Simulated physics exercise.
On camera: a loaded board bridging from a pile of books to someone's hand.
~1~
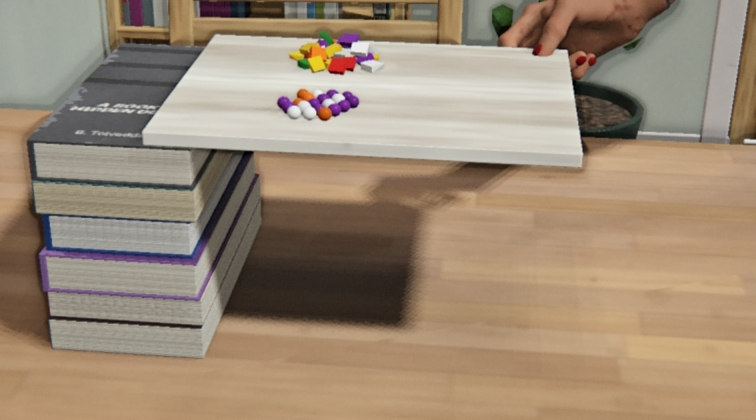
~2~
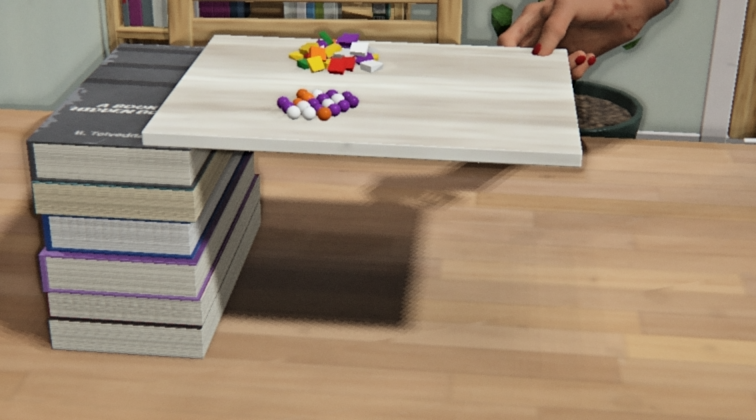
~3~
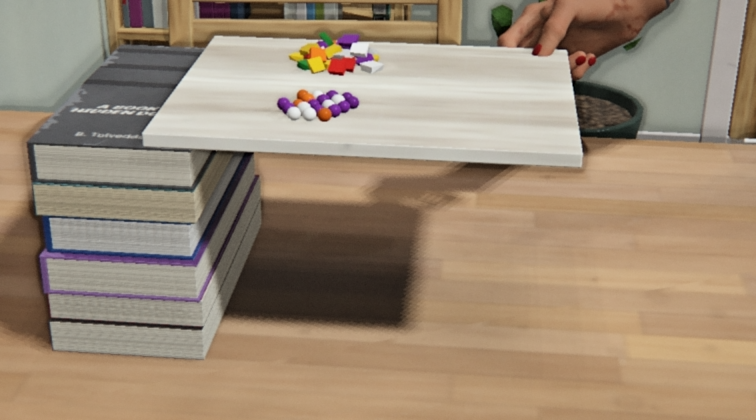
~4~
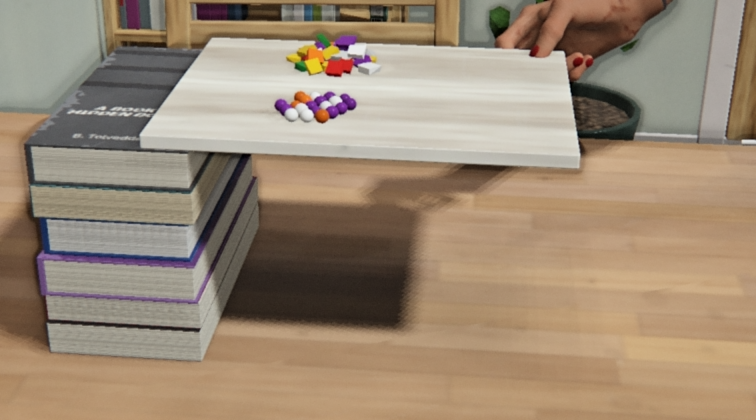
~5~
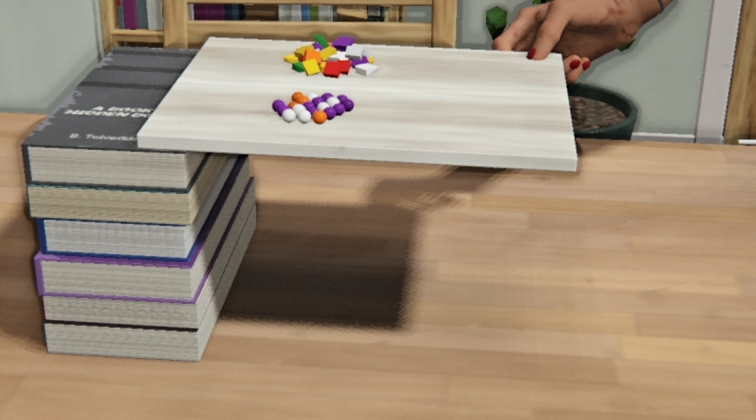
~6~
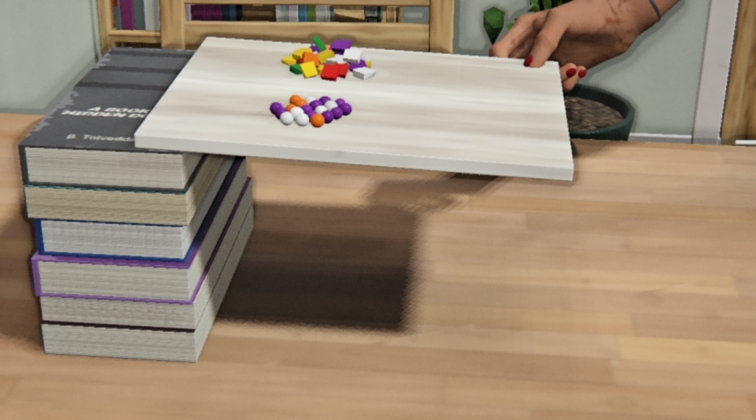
White board with small colourful beads and tiles resting on stacked books at left, a hand slightly lowering its right end.
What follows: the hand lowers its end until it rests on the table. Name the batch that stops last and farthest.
Farther out at the end: The near one.
Then, 0.81 s past the last view, board sloping at 22°; near batch mostly less than half a board's length out; far batch all still on the board.
Then, 1.52 s past the last view, board sloping at 39°; near batch mostly one to two board lengths out, a small part gone off the table; far batch most still on the board.
Then, 2.12 s past the last view, board resting at 40°; near batch mostly more than two board lengths out, about half gone off the table; far batch mostly at the foot of the board.
Finally, board resting at 40°; near batch mostly more than two board lengths out, about half gone off the table; far batch mostly at the foot of the board; the near batch has gone farther.
